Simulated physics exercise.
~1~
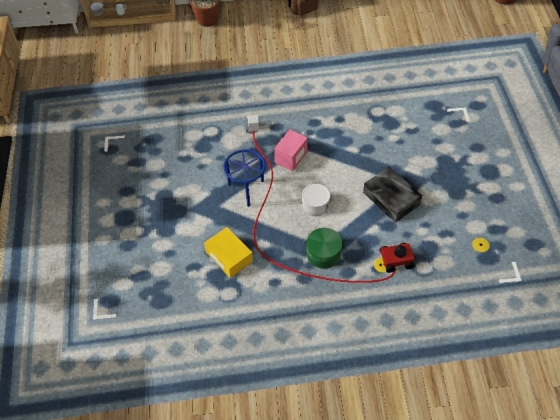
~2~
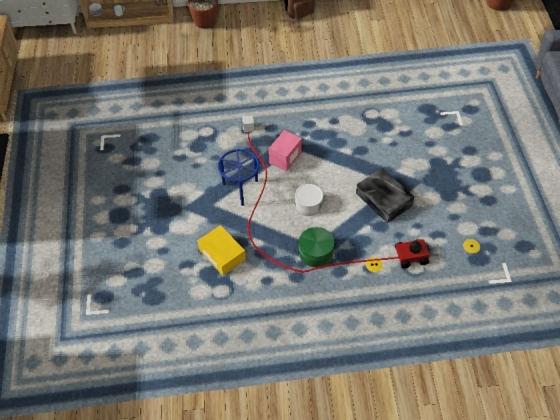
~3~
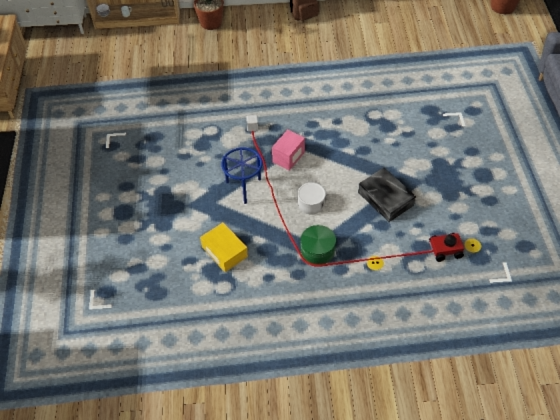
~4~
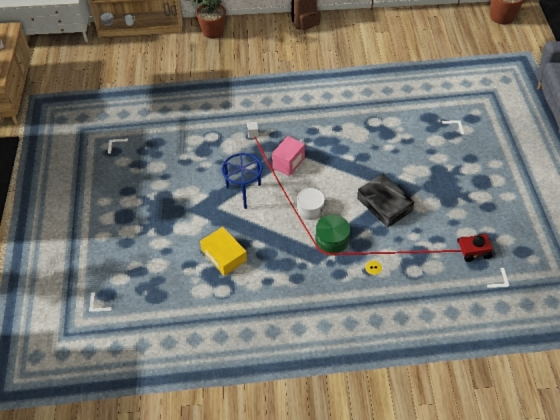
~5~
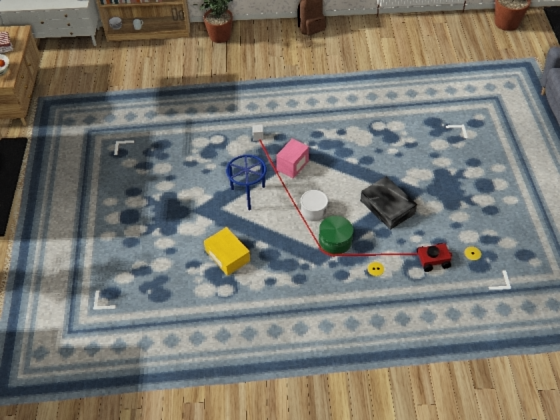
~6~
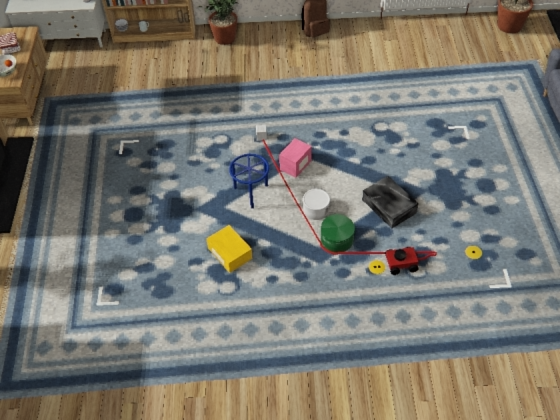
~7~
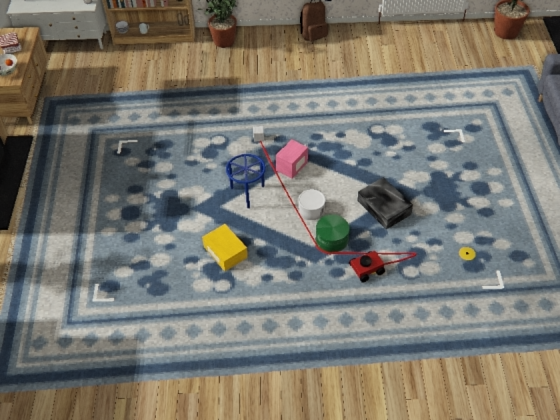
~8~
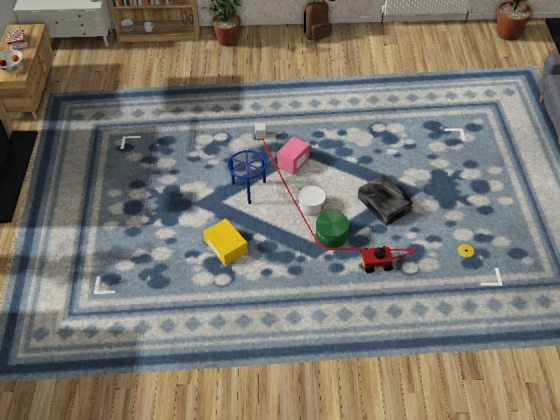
The red cart drives right, its lead nudging the green tub, then returns left and stops.
